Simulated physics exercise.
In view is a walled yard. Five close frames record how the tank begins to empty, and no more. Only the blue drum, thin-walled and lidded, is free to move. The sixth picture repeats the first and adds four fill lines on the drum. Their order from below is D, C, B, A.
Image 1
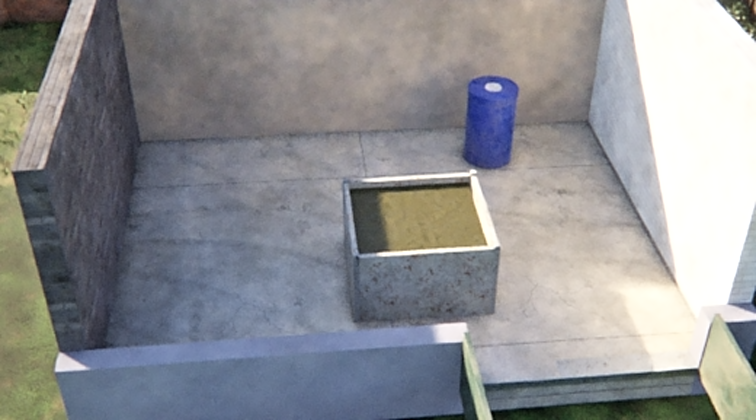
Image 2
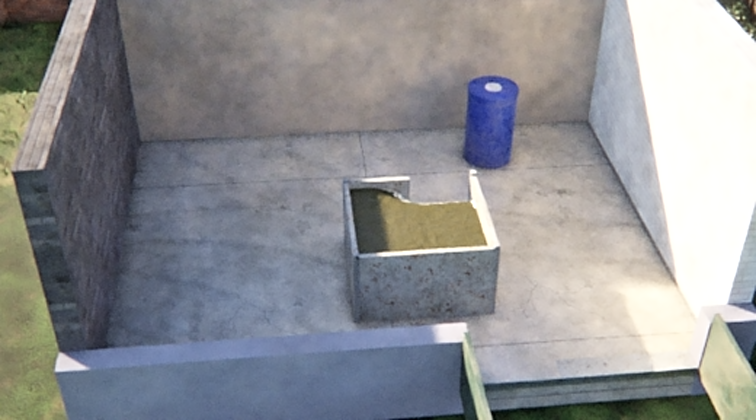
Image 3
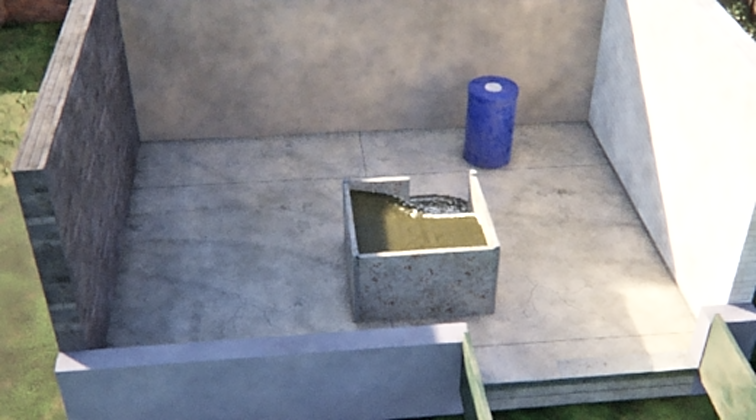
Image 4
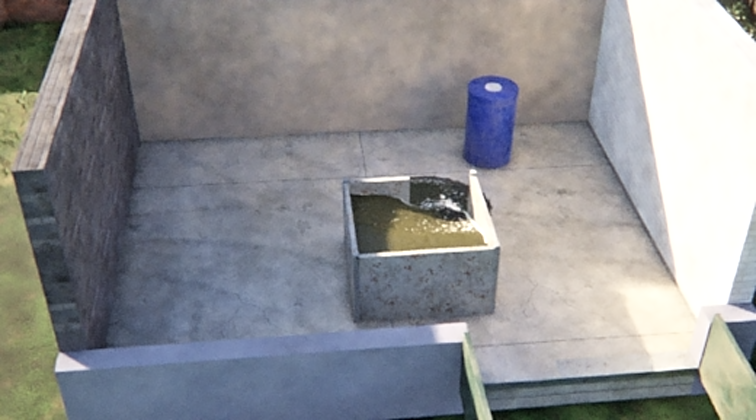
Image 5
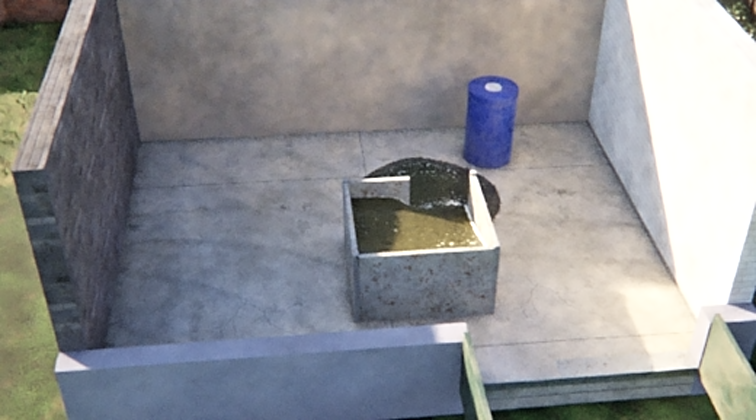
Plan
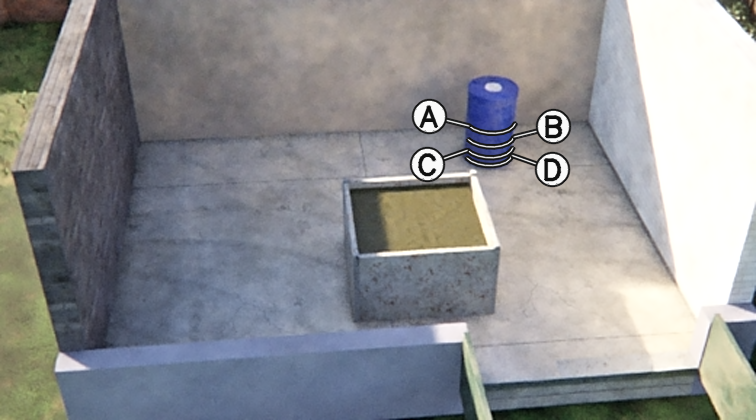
Murky water pouring through a gap in the back wall of a concrete tank and spreading behind it, the blue drum standing still.
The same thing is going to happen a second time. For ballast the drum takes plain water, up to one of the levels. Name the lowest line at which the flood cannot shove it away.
Level B just does it.
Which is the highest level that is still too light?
That would be C.
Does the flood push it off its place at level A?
No, not at all.
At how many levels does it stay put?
Two.
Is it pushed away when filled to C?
Yes.
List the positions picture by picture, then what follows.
The first frame shows lid of the blue drum at (493, 88); tank full, its middle at (418, 219); open gate at (583, 318).
In the second frame, water covers 1 % of the ground, mostly out of sight from here.
In the third frame, water covers 3 % of the ground, mostly out of sight from here.
In the fourth frame, water covers 5 % of the ground, mostly out of sight from here.
The fifth frame shows lid of the blue drum at (493, 88); 8 % of the ground wet, in view closest to the drum at (458, 169).
On the marked copy, A at (495, 133); B at (494, 146); C at (493, 157); D at (492, 165); from the bottom up D, C, B, A.
Choosing A, it does not move.
Choosing B, it shifts by a finger or two and stays.
Choosing C, it is pushed about its own width away.
Choosing D, it is pushed about 5 times its own width away.
